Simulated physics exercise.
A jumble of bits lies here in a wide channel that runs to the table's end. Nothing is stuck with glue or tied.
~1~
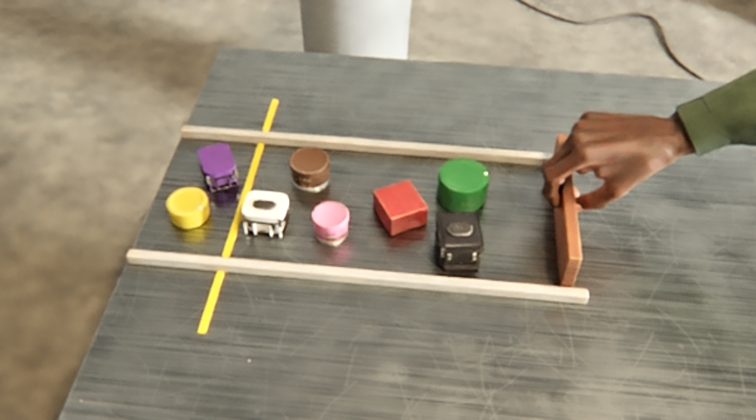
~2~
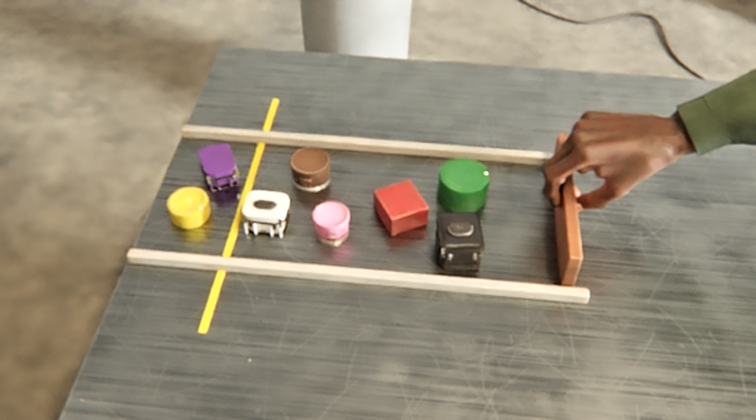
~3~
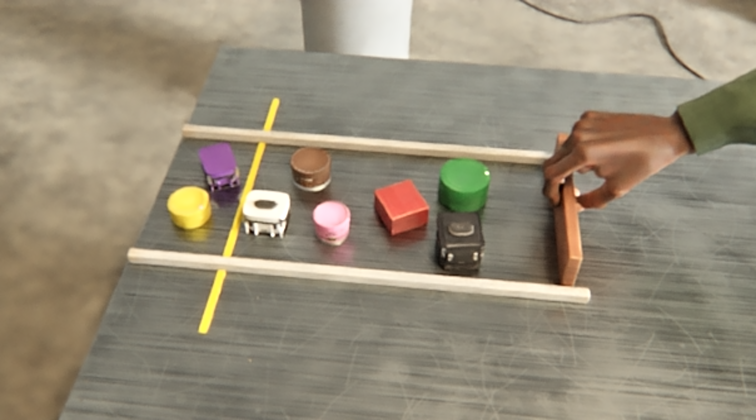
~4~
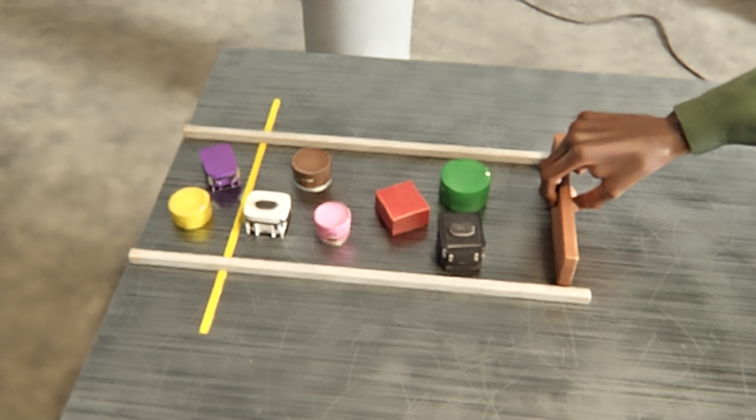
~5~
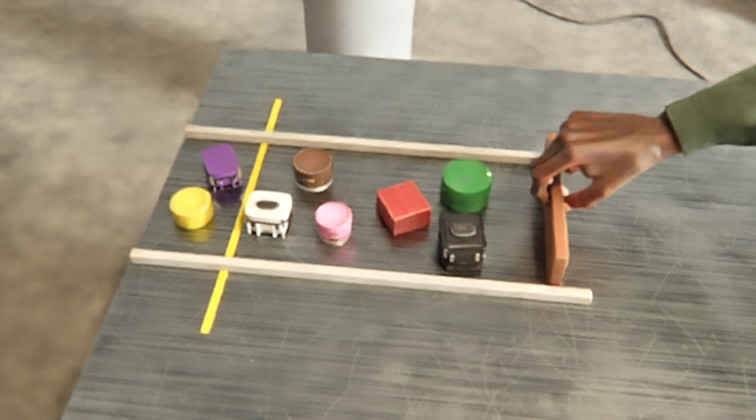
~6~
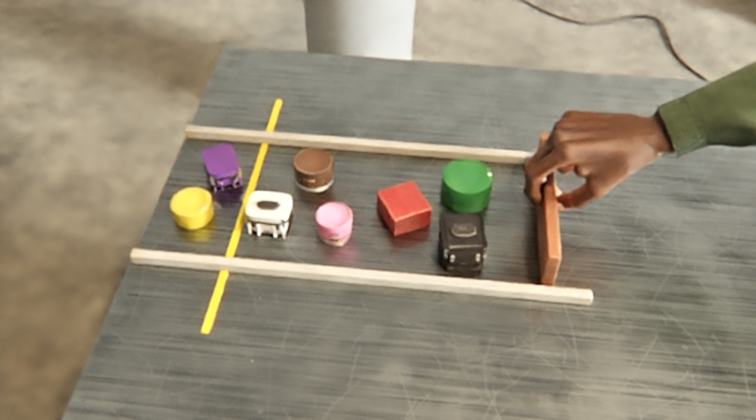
A hand slides a wooden board slightly left toward small colourful objects between two pale strips.
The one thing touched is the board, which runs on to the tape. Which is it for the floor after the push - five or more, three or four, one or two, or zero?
Looks like just one, maybe two go over the edge.
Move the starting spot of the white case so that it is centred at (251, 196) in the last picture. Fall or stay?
It is still up.
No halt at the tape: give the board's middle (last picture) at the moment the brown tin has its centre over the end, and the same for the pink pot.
First near (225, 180), second near (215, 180).
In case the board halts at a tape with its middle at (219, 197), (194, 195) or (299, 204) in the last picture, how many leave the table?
Try 1: 4; try 2: 5; try 3: 0.
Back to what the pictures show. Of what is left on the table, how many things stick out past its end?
2 overhanging.
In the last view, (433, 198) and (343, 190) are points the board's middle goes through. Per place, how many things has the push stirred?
At the one place 3, at the other 6.
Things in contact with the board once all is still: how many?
All in all, 2.
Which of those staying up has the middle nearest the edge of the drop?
It's the purple case that is foremost.
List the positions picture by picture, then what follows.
In the first picture, yellow lid (188, 208); purple case (218, 168); white case (266, 214); board (564, 208); tape (244, 199).
In the second picture, purple case (219, 167); pink pot (331, 223).
In the third picture, white case (267, 214); green lid (464, 185).
In the fourth picture, yellow lid (190, 208); black case (460, 241).
In the fifth picture, purple case (222, 168); brown tin (313, 169).
In the sixth picture, yellow lid (192, 208); purple case (222, 168); white case (270, 215); board (546, 207); tape (248, 199).
Soon after, none off yet; yellow lid at rest near (192, 208); purple case at rest near (222, 168); white case at rest near (270, 215).
Then, none off yet; yellow lid at rest near (192, 208); purple case at rest near (222, 168); white case moved about its own width near (243, 209).
At rest, the number that fall off is one or two; fallen, yellow lid.
